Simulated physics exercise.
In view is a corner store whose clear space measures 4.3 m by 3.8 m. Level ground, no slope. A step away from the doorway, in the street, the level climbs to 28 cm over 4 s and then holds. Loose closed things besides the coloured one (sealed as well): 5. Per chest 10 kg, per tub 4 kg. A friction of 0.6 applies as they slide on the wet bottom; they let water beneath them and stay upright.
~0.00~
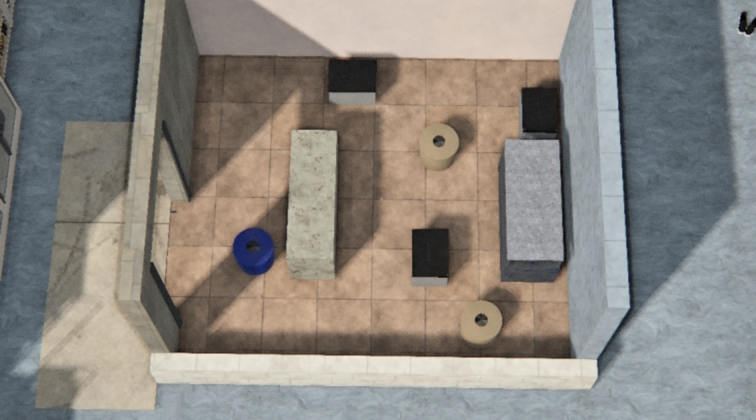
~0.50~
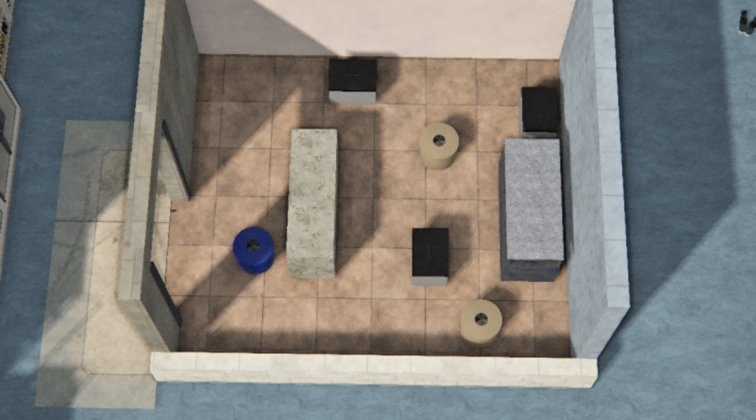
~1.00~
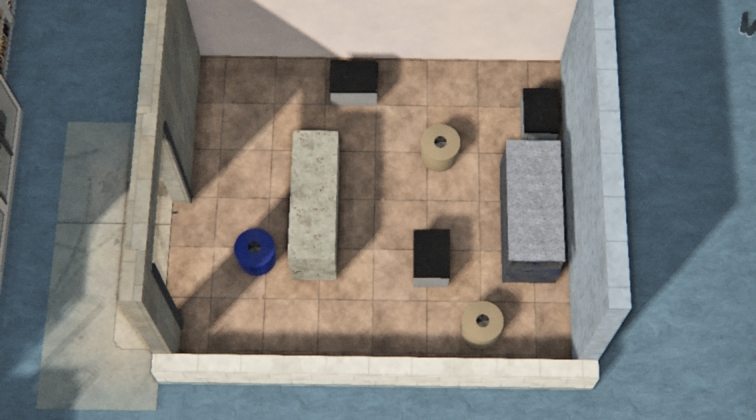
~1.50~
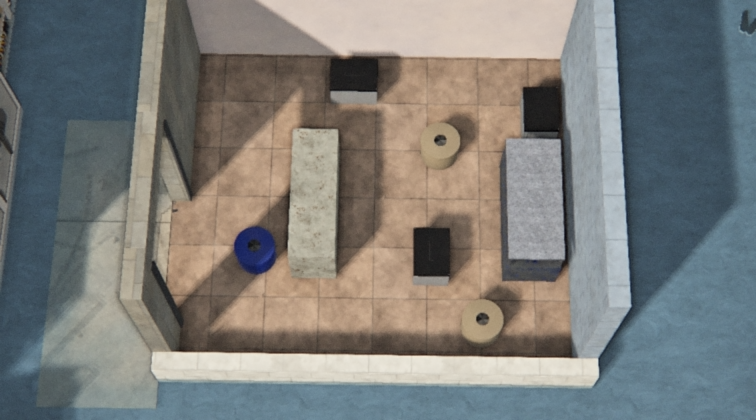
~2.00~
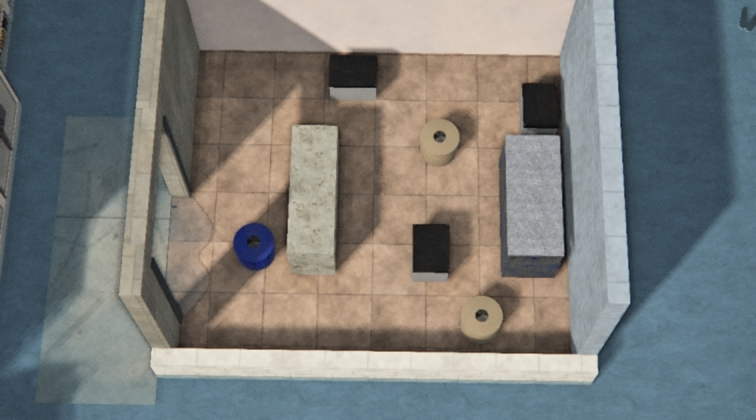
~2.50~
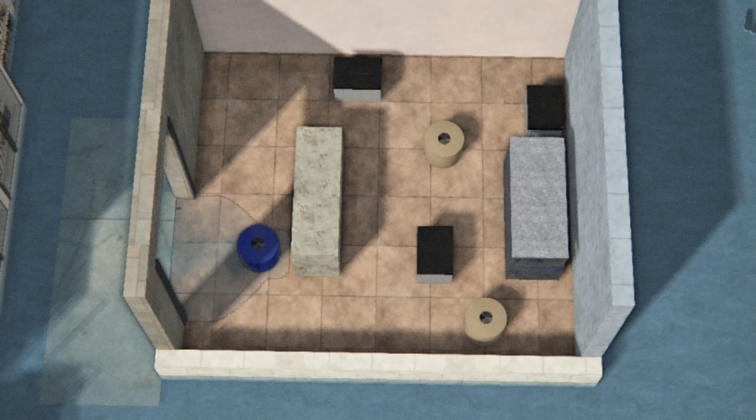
A small roofless corner store with a brown tiled floor is seen from high above, with blue-grey street around its pale walls. A blue tub sits at left beside a long pale block, with two tan tubs, black-topped chests and a grey block to the right. The view shifts very slightly while thin water spreads outside, then creeps through the left doorway towards the unmoving blue tub.
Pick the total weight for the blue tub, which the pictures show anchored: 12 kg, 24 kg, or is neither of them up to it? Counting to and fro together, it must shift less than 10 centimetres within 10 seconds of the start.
Neither is up to it.
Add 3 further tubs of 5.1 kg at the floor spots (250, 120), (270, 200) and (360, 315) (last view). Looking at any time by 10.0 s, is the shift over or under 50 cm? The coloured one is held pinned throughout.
In turn: Beyond it, beyond it, beyond it.
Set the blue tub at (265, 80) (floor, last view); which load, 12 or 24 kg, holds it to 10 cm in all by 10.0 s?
Looking at the loads, neither keeps it.
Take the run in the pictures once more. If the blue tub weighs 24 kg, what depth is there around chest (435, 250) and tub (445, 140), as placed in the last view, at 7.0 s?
Close to 4 and 2 centimetres.
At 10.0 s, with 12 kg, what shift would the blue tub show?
Shift: Roughly 250 cm.
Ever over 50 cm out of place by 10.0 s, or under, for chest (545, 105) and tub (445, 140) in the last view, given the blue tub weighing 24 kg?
In turn: Below, beyond.
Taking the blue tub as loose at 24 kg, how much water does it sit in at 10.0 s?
Depth: Approx. 16 cm.
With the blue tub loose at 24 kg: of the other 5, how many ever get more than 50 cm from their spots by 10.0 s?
By my count, 4.
After 3.5 s the blue tub would be 18 cm from its start with 12 kg and 4 cm from its start with 24 kg; 8 cm of water round it then.
After 4.5 s the blue tub would be 19 cm from its start with 12 kg and 18 cm from its start with 24 kg; 13 cm of water round it then.
After 7.0 s the blue tub would be 266 cm from its start with 12 kg and 154 cm from its start with 24 kg; 10 cm of water round it then.
After 10.0 s the blue tub would be 273 cm from its start with 12 kg and 244 cm from its start with 24 kg; 16 cm of water round it then.
